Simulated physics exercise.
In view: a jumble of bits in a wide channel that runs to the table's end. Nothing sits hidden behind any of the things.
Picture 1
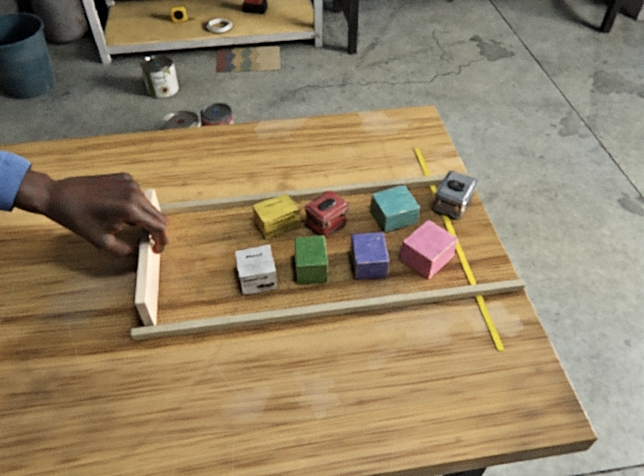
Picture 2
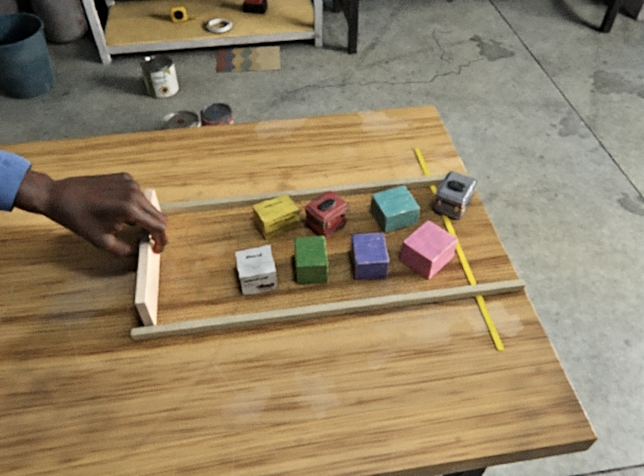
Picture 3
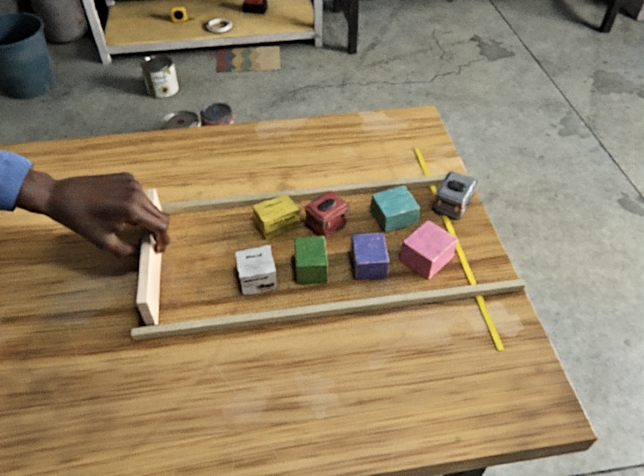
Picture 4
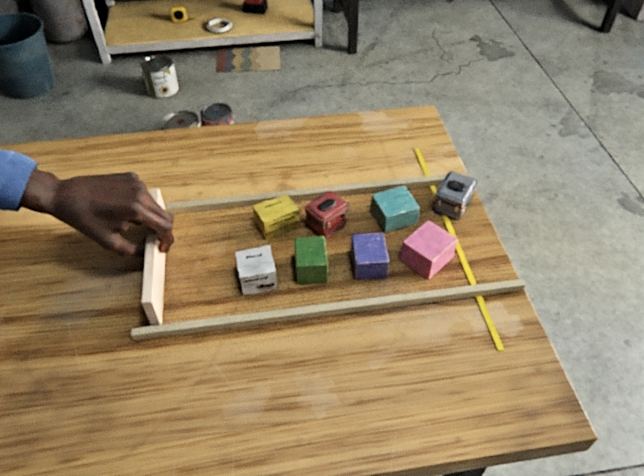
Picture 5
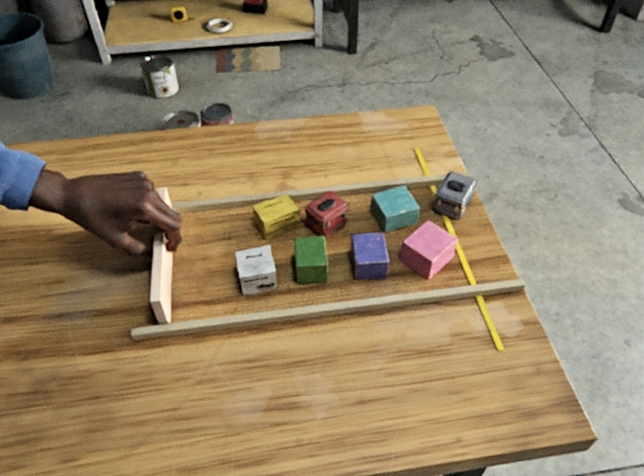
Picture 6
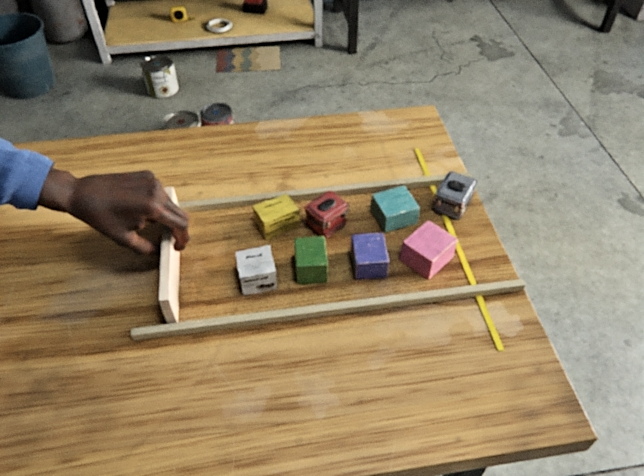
A hand held a pale board upright at the left end of a wooden channel, then slid it slightly right toward the colourful blocks and small cases, which all stayed still.
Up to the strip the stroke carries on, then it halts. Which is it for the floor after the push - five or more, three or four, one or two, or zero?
The number that tip off is going to be more than four.
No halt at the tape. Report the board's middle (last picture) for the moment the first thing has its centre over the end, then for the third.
Near (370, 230) first, near (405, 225) second.
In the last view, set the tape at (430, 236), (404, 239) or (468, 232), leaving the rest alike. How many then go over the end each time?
In order, 4, 2 and 6.
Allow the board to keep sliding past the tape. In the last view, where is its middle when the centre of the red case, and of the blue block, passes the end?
Near (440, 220), then near (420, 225).
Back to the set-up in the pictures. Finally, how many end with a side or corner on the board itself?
2 in contact.
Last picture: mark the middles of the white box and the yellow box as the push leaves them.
The white box stops around (480, 243); the yellow box around (463, 201).
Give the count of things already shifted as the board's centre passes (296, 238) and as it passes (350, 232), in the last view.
First 5, after that 8.
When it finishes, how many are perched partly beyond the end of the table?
You'd get 0.
Early on, none off yet; grey case at rest near (455, 196); pink block at rest near (428, 250); turquoise block at rest near (395, 209).
Finally, the number that fall off is five or more; lost, green block, red case, blue block, turquoise block, pink block and grey case.
